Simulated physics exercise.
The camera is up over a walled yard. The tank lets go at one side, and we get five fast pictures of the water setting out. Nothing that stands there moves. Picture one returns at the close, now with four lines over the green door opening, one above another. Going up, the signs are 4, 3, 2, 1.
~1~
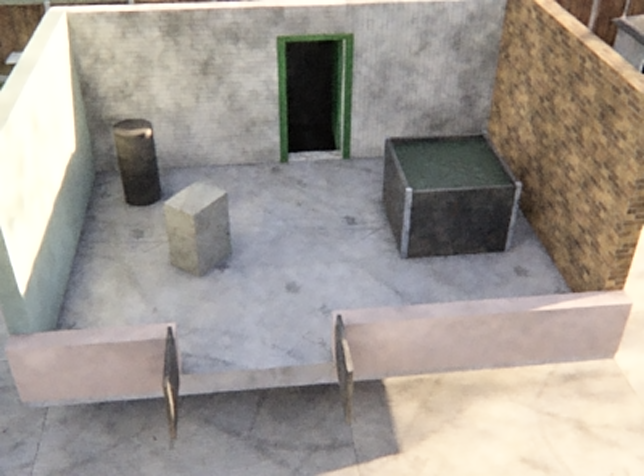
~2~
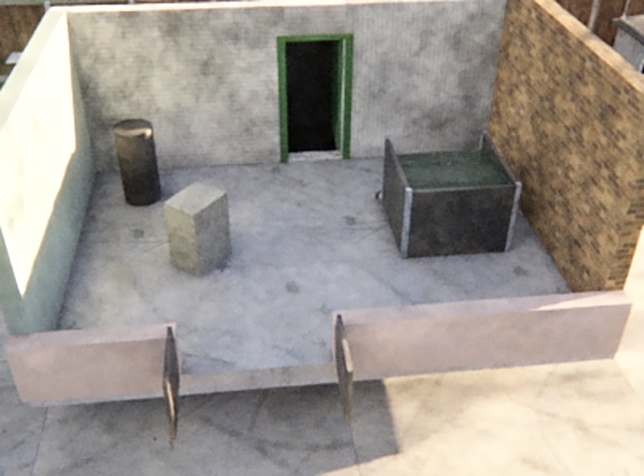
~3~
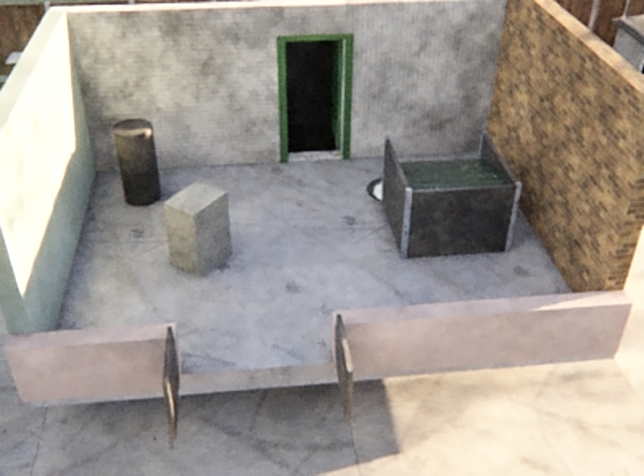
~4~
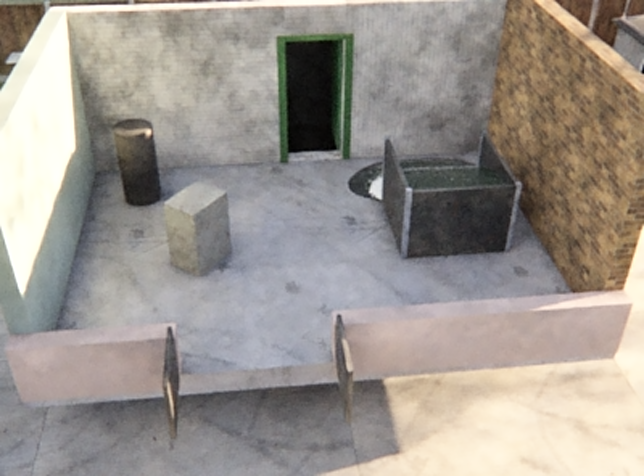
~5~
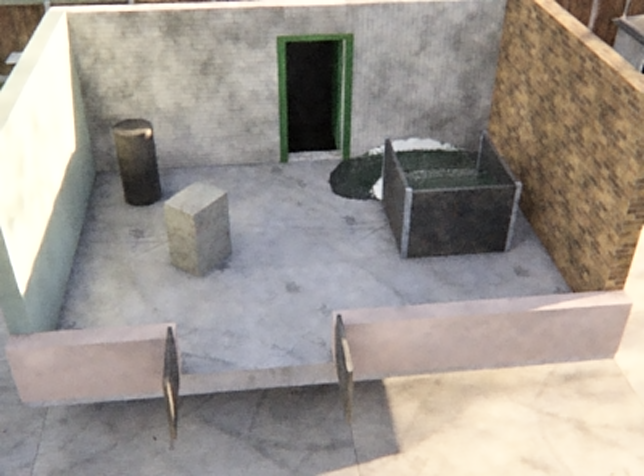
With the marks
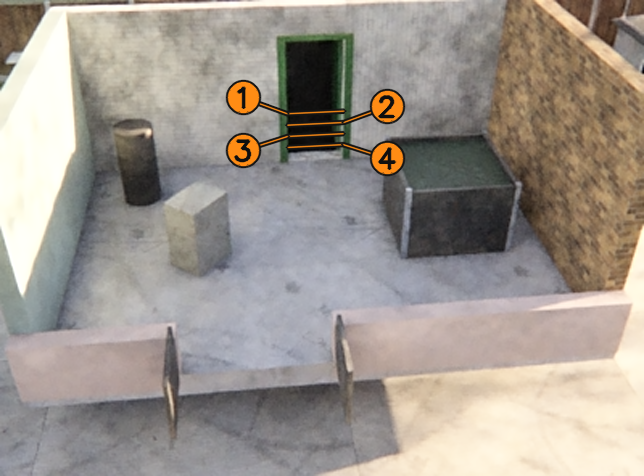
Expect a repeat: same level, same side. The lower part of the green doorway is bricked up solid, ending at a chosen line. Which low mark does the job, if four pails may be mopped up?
Line 4 just does it.
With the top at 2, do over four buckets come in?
No, that is safe.
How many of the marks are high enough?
All of them.
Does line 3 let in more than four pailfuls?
No, not at all.
On the marked copy, 1 at (315, 112); 2 at (315, 123); 3 at (315, 135); 4 at (315, 146); from the bottom up 4, 3, 2, 1.
With 1, nothing gets over.
With 2, nothing gets over.
With 3, nothing gets over.
With 4, a splash gets over, under a bucket.
